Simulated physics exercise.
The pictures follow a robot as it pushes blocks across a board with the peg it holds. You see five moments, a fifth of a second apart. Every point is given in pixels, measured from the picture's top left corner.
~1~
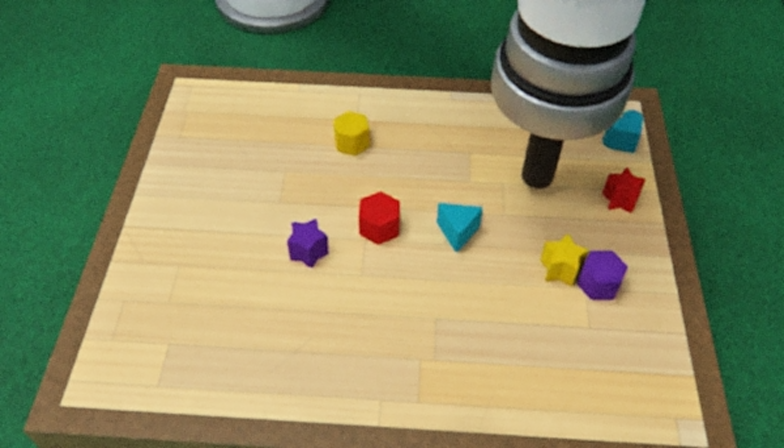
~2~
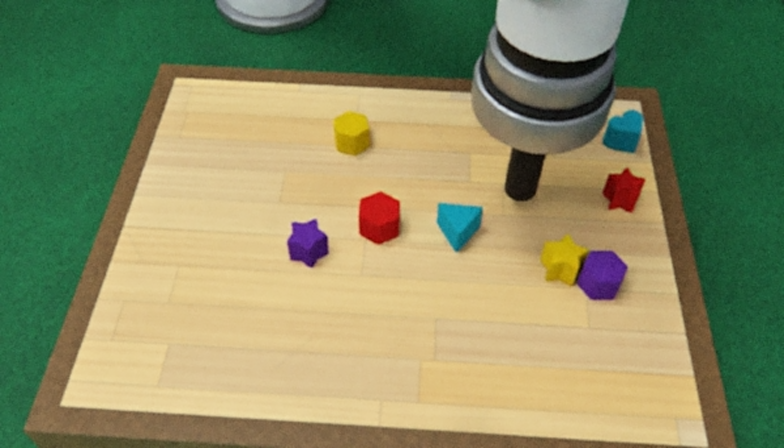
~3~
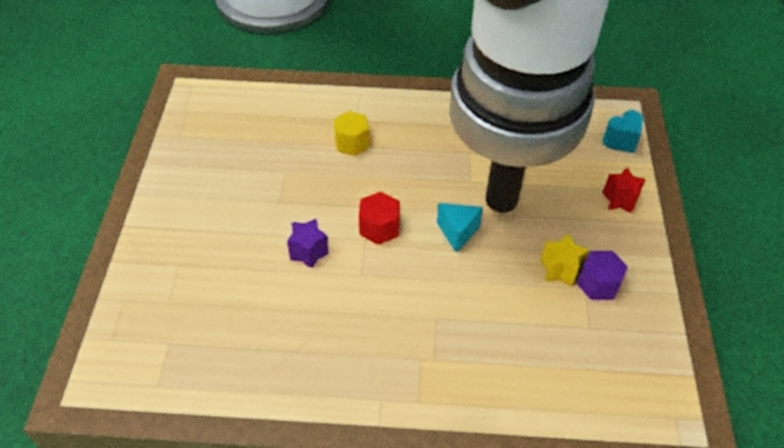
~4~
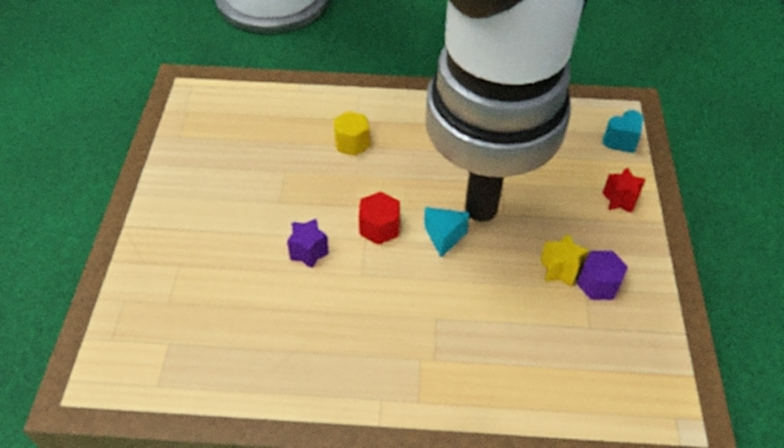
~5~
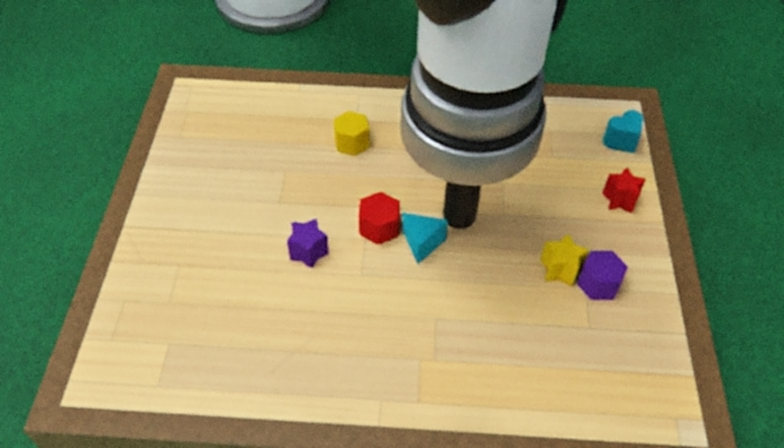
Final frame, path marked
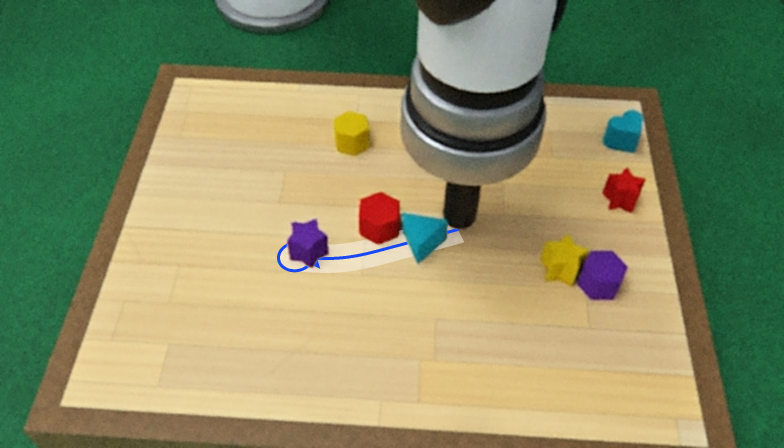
A robotic arm with a dark peg reaches over a brown-edged wooden board on green cloth, seen from above at an angle by a still camera. A yellow hexagon sits at the back, a purple star, red hexagon and turquoise triangle across the middle, and turquoise, red, yellow and purple blocks at right. The peg moves left and nearer, pushing the triangle left against the red hexagon.
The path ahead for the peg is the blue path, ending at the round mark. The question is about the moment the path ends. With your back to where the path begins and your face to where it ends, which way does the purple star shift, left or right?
It goes toward the right-hand side.
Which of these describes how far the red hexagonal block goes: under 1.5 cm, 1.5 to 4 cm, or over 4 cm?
It shifts by 1.5 to 4 cm.
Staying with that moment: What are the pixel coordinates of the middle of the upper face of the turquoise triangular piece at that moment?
The middle of its top is at (361, 262).
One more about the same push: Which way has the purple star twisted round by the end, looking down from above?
From above, it turns clockwise.
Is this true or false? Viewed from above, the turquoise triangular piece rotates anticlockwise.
It is true.
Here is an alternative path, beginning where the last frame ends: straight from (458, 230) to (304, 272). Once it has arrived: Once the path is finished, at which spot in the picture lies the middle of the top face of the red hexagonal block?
At the end it should sit near (356, 207).
Drawn move, from (458, 230) via (379, 250), ending at (296, 257).
On the path given first. One third of the way, peg at (405, 232); red hexagonal block at (373, 207), turned 15° clockwise; turquoise triangular piece at (389, 246), turned 20° clockwise.
Two thirds of the way, peg at (350, 245); red hexagonal block at (354, 206), turned 70° clockwise; turquoise triangular piece at (361, 262), turned 35° anticlockwise.
At the end, peg at (294, 245); purple star at (259, 224), turned 25° clockwise; red hexagonal block at (354, 206), turned 70° clockwise; turquoise triangular piece at (361, 262), turned 35° anticlockwise.
